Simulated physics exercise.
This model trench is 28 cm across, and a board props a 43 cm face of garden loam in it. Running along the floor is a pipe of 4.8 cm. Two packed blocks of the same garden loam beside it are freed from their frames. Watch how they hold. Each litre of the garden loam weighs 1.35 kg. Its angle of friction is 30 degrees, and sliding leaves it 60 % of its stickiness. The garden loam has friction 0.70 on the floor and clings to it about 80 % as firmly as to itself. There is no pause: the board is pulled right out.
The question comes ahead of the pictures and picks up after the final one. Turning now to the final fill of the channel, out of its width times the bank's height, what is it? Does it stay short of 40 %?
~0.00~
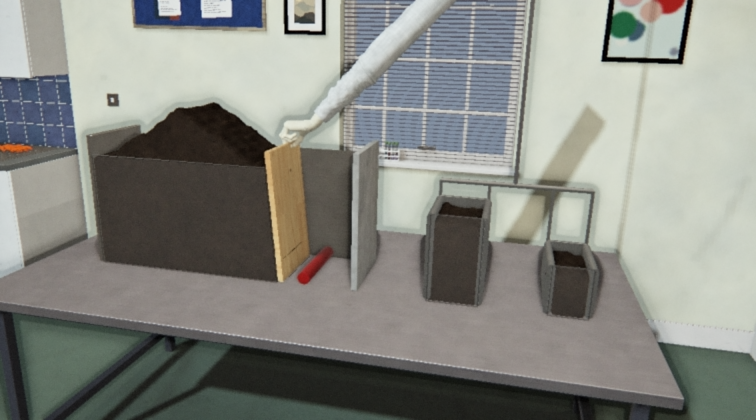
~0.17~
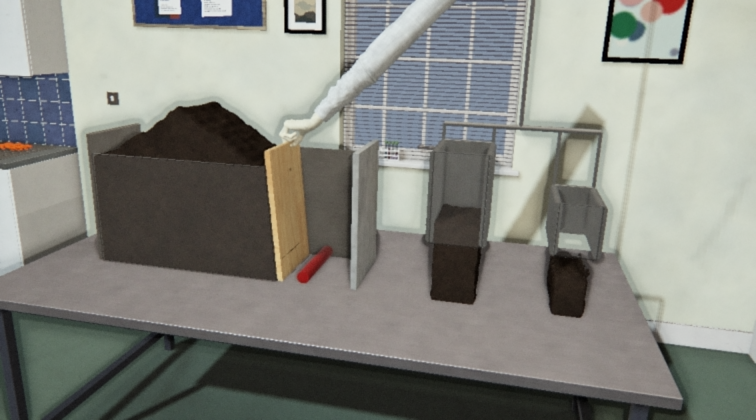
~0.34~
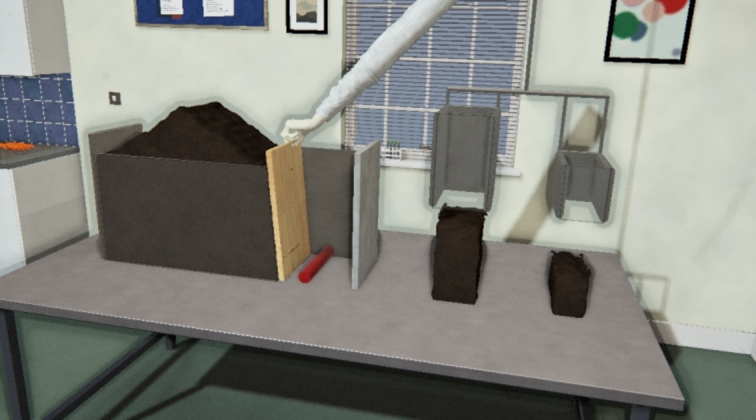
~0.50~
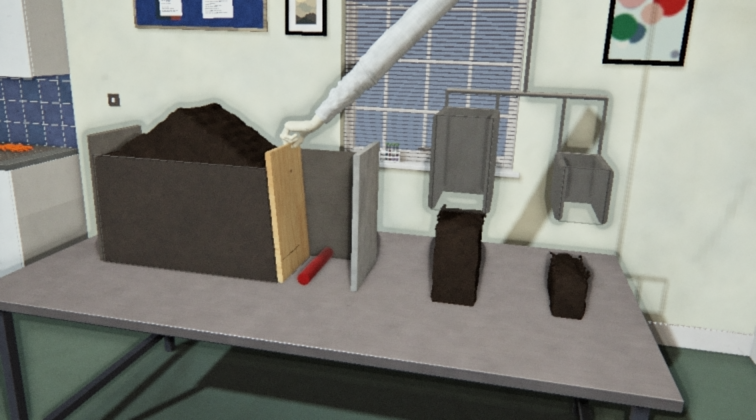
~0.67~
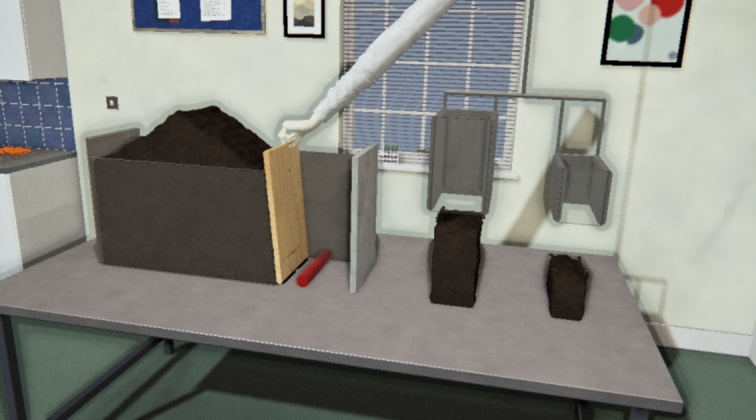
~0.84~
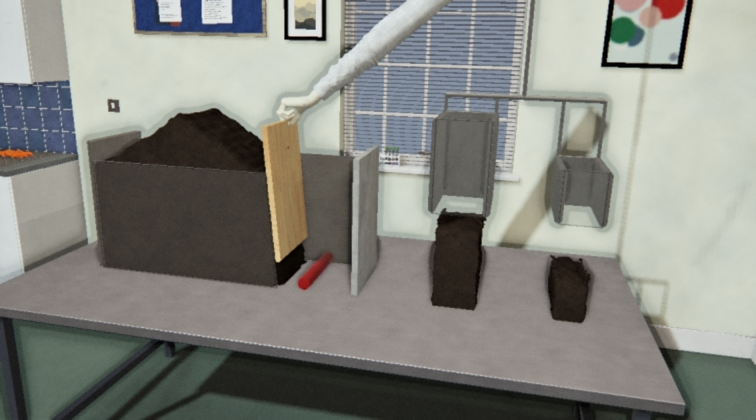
Yes, it stays short of 40 %.
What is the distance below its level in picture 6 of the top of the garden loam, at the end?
Roughly 10.0 cm.
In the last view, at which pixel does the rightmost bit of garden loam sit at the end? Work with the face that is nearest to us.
Look roughly at (308, 256).
After 1.08 s, the face still stands, with nothing on top of the pipe; the channel is 0 % full.
After 1.36 s, the face still stands, with nothing on top of the pipe; the channel is 0 % full.
After 1.64 s, the face still stands, with nothing on top of the pipe; the channel is 0 % full.
After 1.93 s, the fallen stuff reaches 15 % of the way across, with nothing on top of the pipe; the channel is 9 % full.
After 2.51 s, at the end, the fallen stuff reaches 42 % of the way across, with 21 cm on top of the pipe; the channel is 28 % full.
